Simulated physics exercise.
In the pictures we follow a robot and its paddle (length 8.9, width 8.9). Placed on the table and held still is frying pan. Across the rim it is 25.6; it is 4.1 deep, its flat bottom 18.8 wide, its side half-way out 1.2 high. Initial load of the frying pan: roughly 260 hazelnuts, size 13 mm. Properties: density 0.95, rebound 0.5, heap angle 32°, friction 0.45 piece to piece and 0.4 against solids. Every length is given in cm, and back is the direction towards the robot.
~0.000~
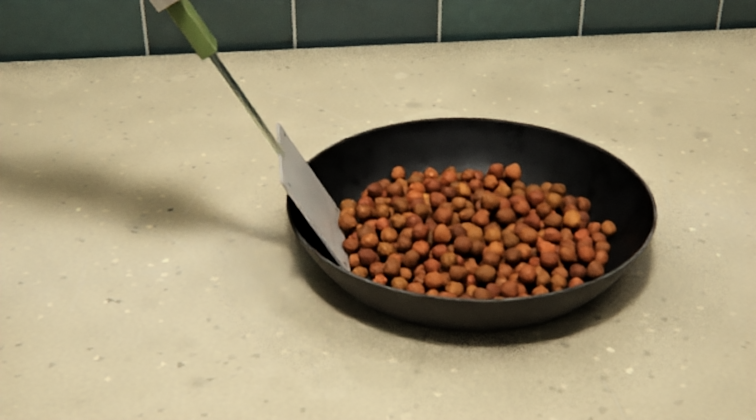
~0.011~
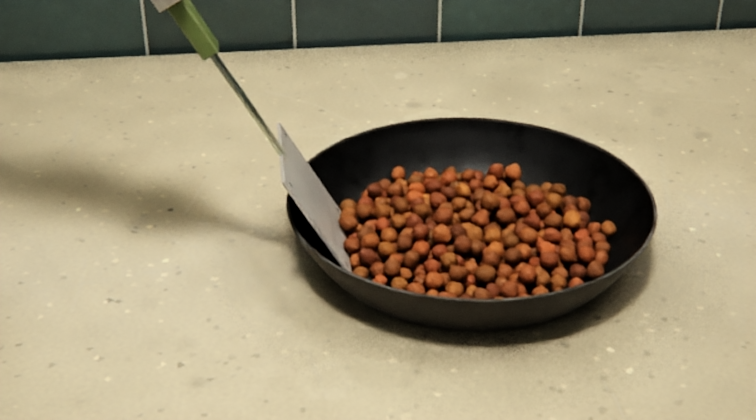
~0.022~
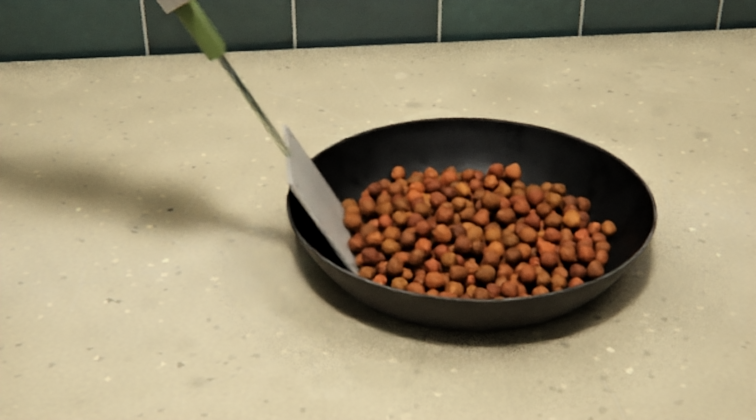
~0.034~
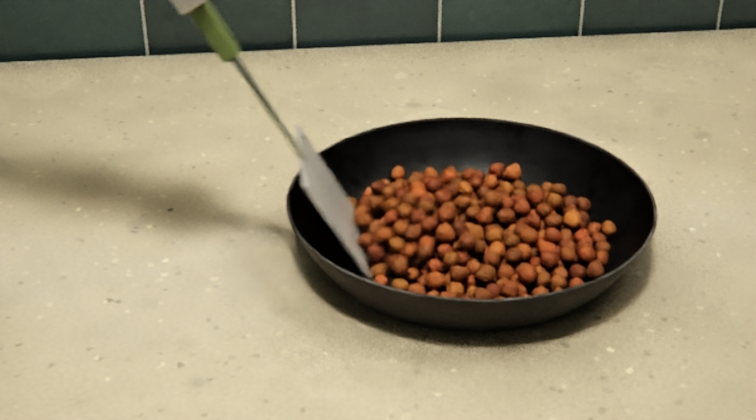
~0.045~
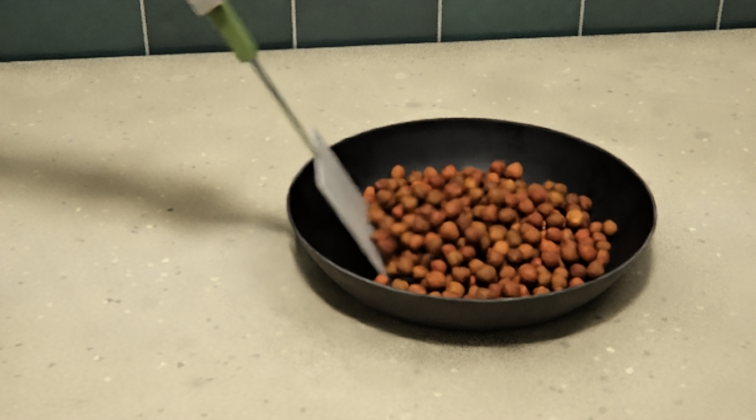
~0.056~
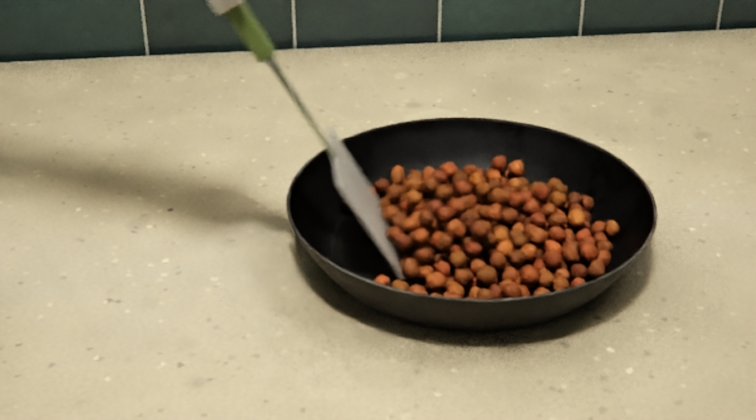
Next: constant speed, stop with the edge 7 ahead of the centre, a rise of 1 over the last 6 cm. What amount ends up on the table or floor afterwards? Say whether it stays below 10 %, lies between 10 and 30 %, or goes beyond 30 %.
It lies between 10 and 30 %.
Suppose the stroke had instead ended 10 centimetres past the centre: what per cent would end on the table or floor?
Then about 40 per cent.
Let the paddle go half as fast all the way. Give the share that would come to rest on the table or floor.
Roughly 0 in a hundred.
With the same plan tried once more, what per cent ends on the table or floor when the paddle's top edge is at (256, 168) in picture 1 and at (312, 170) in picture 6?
10 %.
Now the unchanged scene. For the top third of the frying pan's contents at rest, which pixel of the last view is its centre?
(594, 209).
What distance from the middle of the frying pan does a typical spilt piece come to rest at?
About 24 cm.
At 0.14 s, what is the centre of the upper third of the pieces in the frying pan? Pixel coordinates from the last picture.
It is centred at about (529, 207).
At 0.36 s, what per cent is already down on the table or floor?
Some 10 per cent of the load.
After 0.10 s, sloping 61°, highest piece 5 above the table; 262 in the frying pan.
After 0.14 s, sloping 61°, highest piece 6 above the table; 262 in the frying pan.
After 0.36 s, sloping 61°, highest piece 7 above the table; 224 in the frying pan, 30 on the table or floor, 8 on the blade or in flight.
After 1.41 s, sloping 61°, highest piece 5 above the table; 224 in the frying pan, 38 on the table or floor.
At rest, 224 in the frying pan, 38 on the table or floor. That is 15 % on the table or floor.
